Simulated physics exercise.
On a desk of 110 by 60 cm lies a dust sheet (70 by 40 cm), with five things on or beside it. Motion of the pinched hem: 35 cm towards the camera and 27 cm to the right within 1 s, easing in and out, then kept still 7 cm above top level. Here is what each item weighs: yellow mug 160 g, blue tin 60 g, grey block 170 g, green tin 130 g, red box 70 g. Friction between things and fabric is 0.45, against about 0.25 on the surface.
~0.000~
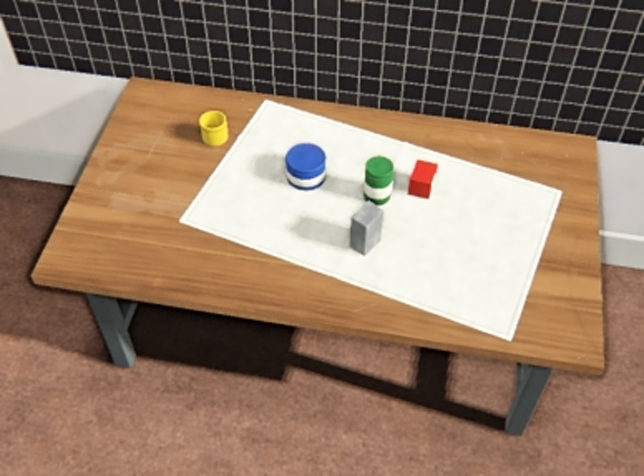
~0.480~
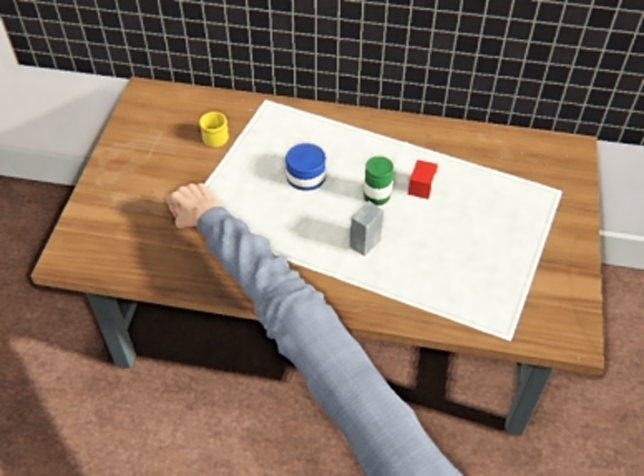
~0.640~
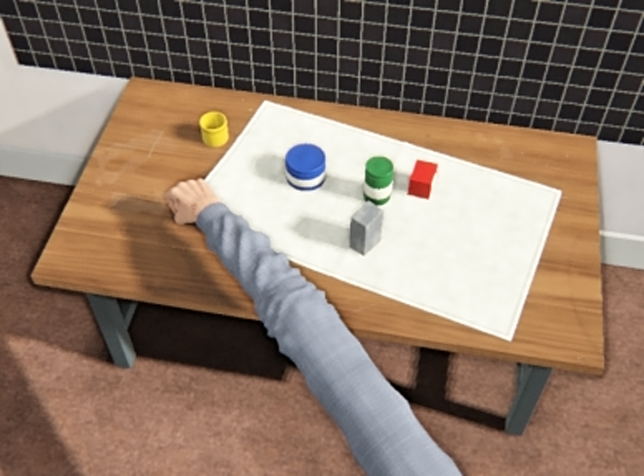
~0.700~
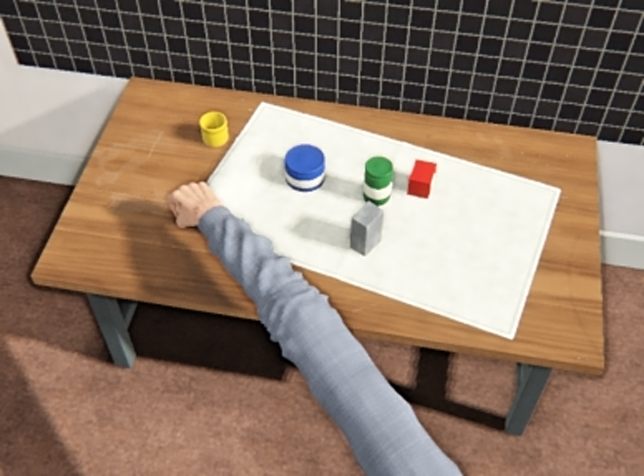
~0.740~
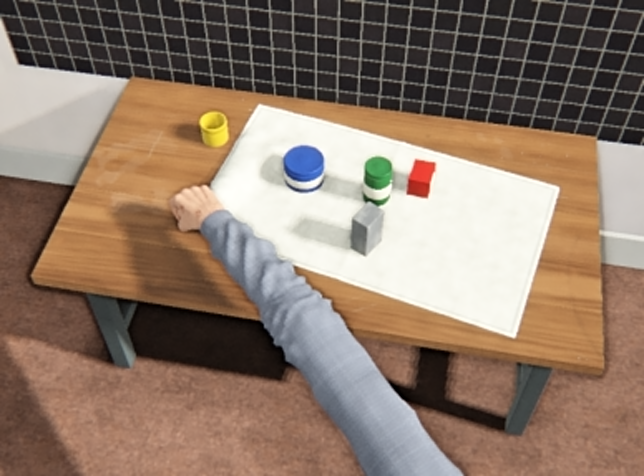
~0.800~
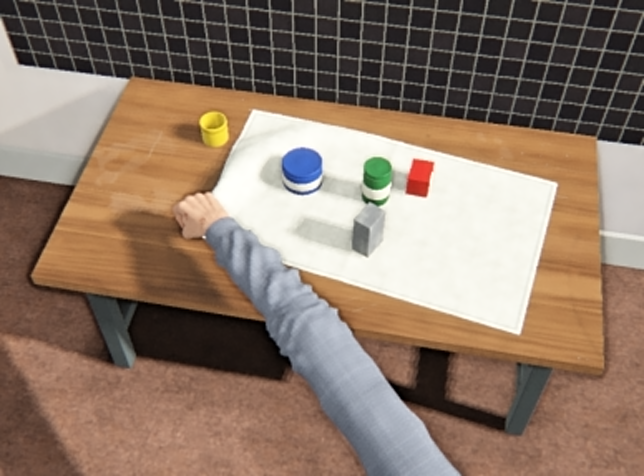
A hand reaching in to the left edge of a white sheet and shifting it slightly, tins, block and box riding along.
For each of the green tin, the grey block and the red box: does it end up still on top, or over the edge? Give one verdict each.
As I see it, I reckon the green tin will survive up there, I reckon the grey block will survive up there, I reckon the red box will survive up there.
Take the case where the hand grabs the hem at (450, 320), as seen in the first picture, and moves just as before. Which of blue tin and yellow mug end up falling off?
At the end, the blue tin ends up off the top, while the yellow mug holds its spot.
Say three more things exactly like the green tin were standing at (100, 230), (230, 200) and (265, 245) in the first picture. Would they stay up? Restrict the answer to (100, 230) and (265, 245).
In order: Holds on; comes off.
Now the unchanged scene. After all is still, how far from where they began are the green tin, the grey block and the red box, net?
The green tin comes to 15 cm, the grey block to 10 cm, and the red box to 15 cm.
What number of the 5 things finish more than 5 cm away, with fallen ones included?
That gives 4.
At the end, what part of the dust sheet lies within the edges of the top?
About 85 per cent.
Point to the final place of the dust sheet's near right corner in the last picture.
In the final picture it's somewhere around (541, 225).
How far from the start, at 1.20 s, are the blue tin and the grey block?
Roughly blue tin 15 cm and grey block 6 cm.
By 1.0 s, 100 % of the dust sheet is still over the top; red box 3 cm off its start, grey block 3 cm off its start, green tin 2 cm off its start.
By 1.2 s, 95 % of the dust sheet is still over the top; red box 7 cm off its start, grey block 6 cm off its start, green tin 5 cm off its start.
By 1.4 s, 90 % of the dust sheet is still over the top; red box 13 cm off its start at (362, 176), green tin 11 cm off its start at (349, 198), grey block 8 cm off its start at (400, 234).
By 1.6 s, 80 % of the dust sheet is still over the top; red box 17 cm off its start, green tin 15 cm off its start, grey block 9 cm off its start.
By 3.2 s, 85 % of the dust sheet is still over the top; red box 17 cm off its start at (349, 190), green tin 15 cm off its start at (340, 213), grey block 9 cm off its start at (395, 247), blue tin 30 cm off its start at (279, 271).
